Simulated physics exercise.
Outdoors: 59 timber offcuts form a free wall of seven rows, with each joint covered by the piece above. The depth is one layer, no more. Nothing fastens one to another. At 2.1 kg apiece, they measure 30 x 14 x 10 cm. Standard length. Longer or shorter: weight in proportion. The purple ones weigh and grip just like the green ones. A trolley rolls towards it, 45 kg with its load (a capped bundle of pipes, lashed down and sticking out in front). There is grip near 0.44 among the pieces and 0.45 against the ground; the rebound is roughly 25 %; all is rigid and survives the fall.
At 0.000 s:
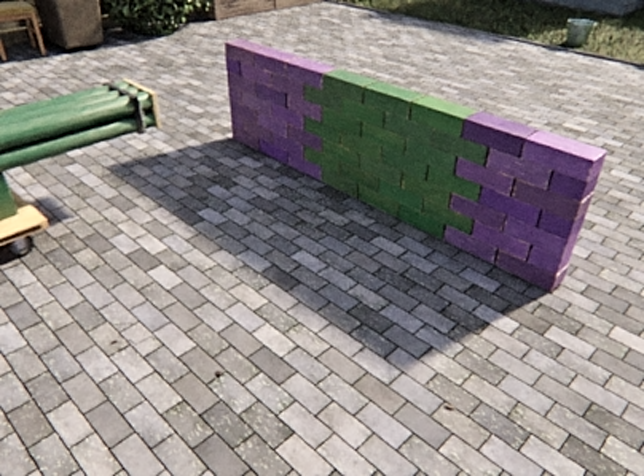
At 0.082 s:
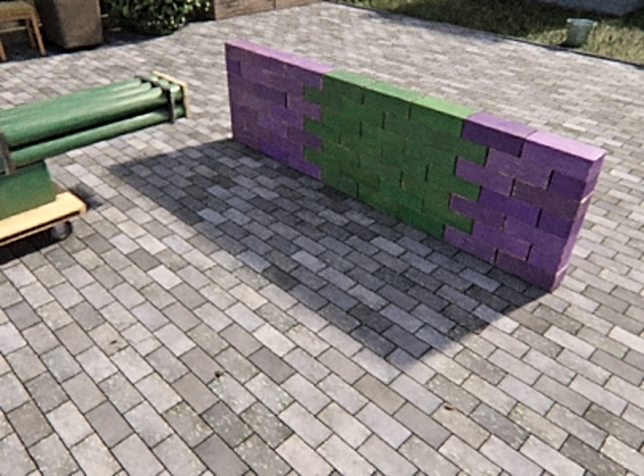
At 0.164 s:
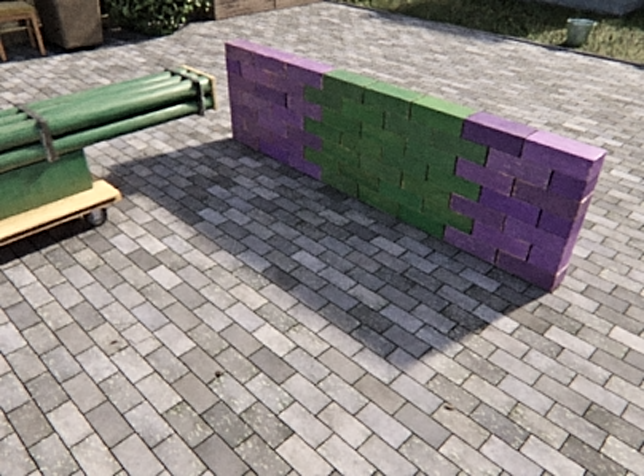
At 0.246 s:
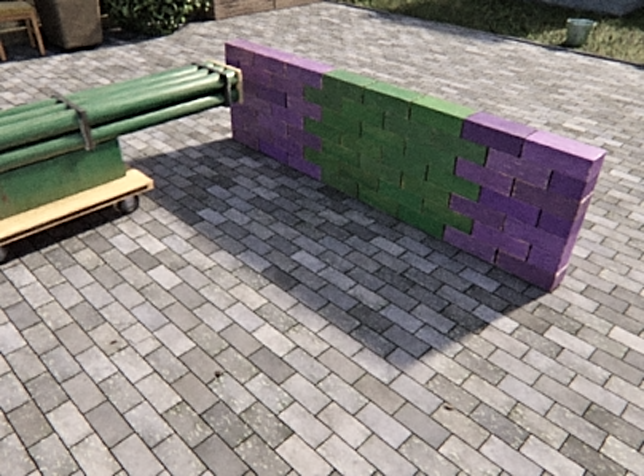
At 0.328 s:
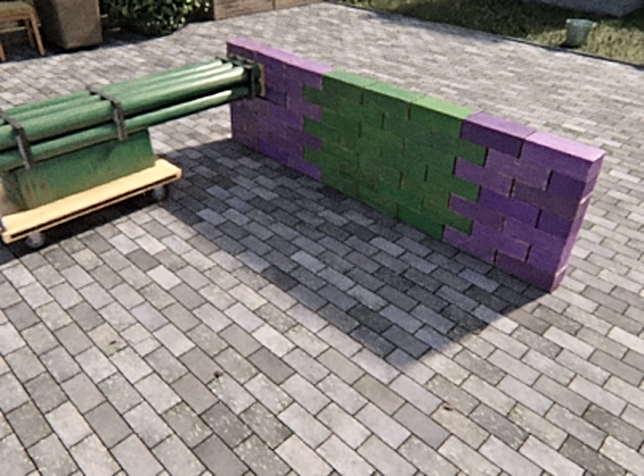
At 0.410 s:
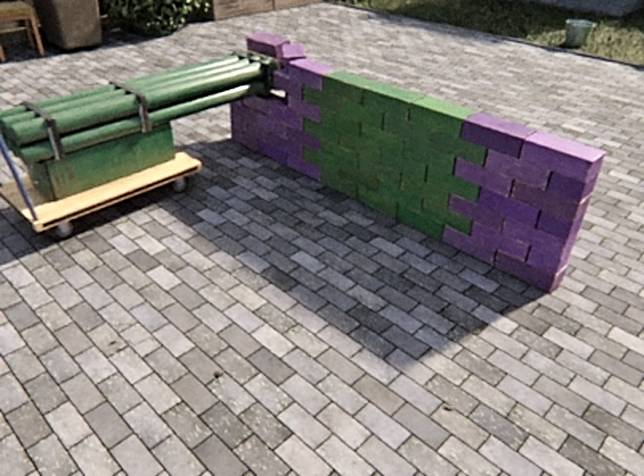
A trolley carrying a bundle of green pipes rolled in from the left towards a purple and green block wall, then the pipes pushed into its left end, shoving several purple blocks out of place.
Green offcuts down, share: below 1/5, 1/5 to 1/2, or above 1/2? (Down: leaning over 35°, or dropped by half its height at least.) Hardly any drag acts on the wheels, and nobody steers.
Below 1/5.
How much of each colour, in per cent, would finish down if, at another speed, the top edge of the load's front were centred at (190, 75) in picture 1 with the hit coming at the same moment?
You'd end up with purple at 30 per cent down and green at 0 per cent.
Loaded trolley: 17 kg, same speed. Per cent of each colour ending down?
Down by colour: Purple 30, green 0 per cent.
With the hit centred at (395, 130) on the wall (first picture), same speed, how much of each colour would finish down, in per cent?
Then purple ends 0 per cent down and green 20 per cent.
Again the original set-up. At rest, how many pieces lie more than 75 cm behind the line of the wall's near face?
Estimate: Roughly 6 of them.
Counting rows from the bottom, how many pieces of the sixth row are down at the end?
Row tally: 2.
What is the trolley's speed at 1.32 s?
Something like 0.2 m/s, I'd say.
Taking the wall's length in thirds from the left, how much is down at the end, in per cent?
The thirds come out at 50 on the left, 0 in the middle and 0 on the right, in per cent.
By 0.52 s, load 37 cm past the wall's line, still rolling; none of the 24 green offcuts down (5 of 59 in all colours); top green offcut moved 11 mm.
By 0.80 s, load 85 cm past the wall's line, still rolling; none of the 24 green offcuts down (6 of 59 in all colours); top green offcut moved 10 mm.
By 1.00 s, load 1.06 m past the wall's line, still rolling; none of the 24 green offcuts down (7 of 59 in all colours); top green offcut moved 11 mm.
By 1.32 s, load 1.22 m past the wall's line, still rolling; none of the 24 green offcuts down (10 of 59 in all colours); top green offcut moved 14 mm.
When it is over (2.5 s), load 1.20 m past the wall's line, stopped; none of the 24 green offcuts down (10 of 59 in all colours); top green offcut moved 13 mm; top purple offcut unmoved. That is 0 per cent. In pixels of the last frame, middles, top green offcut near (351, 87), top purple offcut near (498, 135).
